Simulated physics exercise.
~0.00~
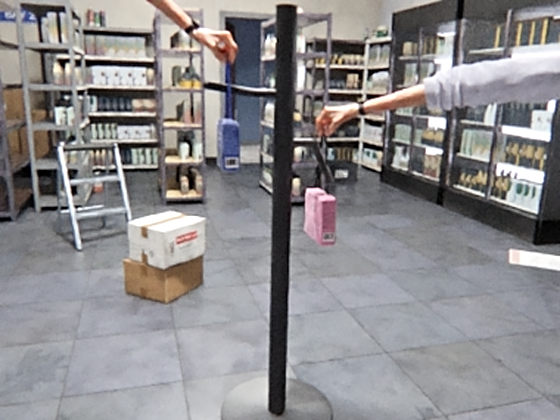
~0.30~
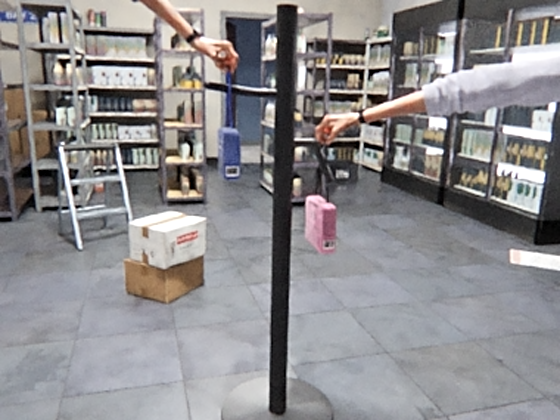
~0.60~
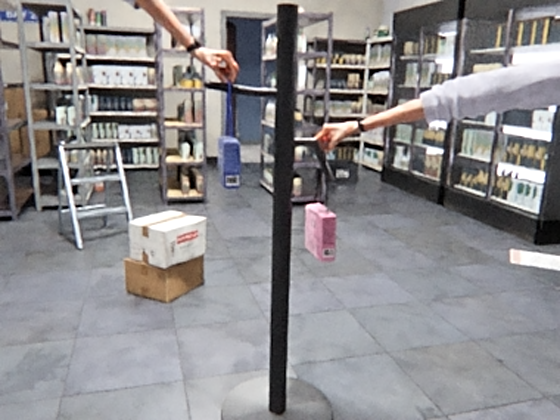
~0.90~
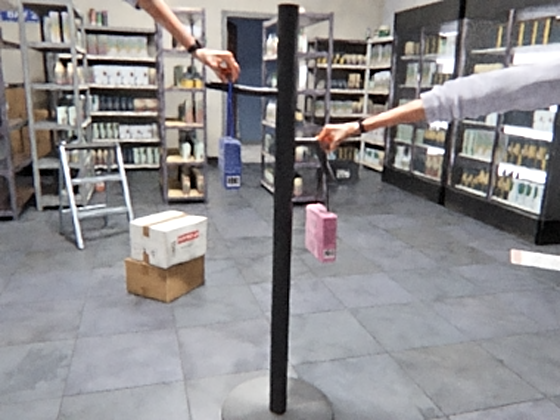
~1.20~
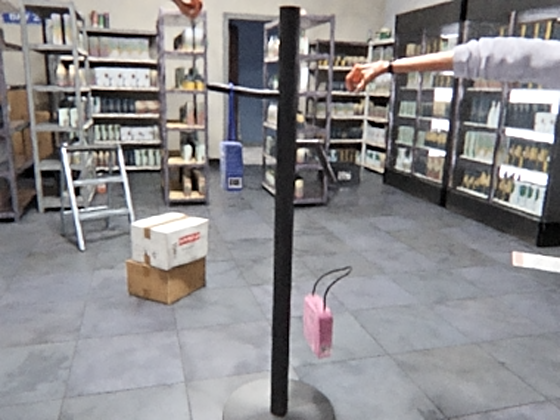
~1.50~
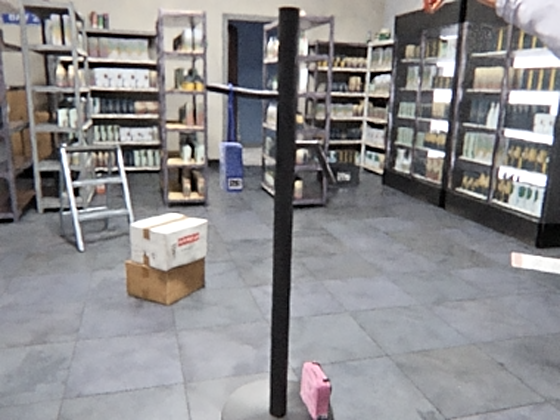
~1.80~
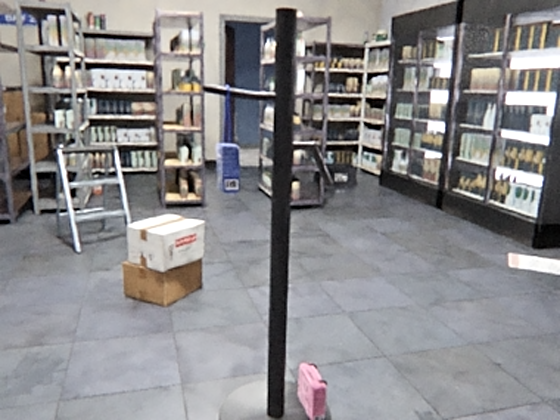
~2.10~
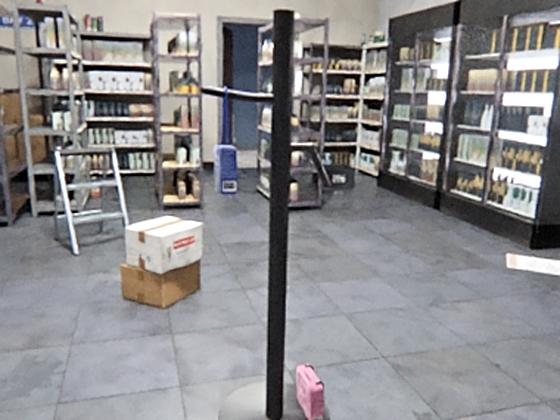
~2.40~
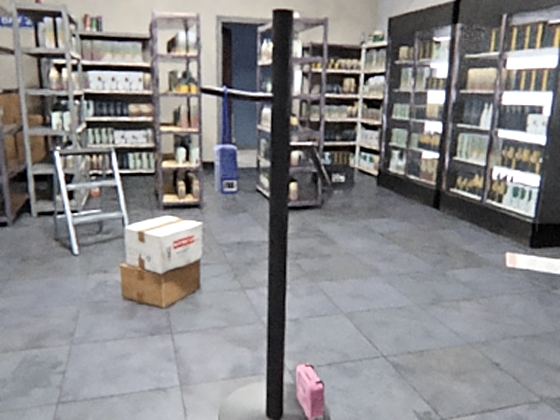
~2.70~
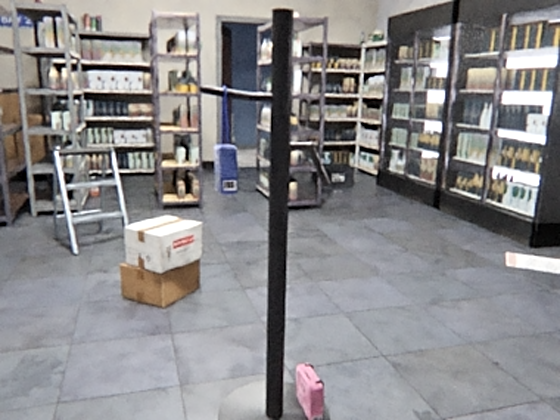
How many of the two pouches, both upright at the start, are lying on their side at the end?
Neither of the two pouches is lying on its side at the end. The blue one hangs upright and the pink one stands upright on the floor.
The video shows two hands lowering a blue pouch and a pink pouch by their loops beside a black post in a storeroom. The hands let go and withdraw; the pink pouch drops upright to the floor, while the blue one stays hanging on the left peg.
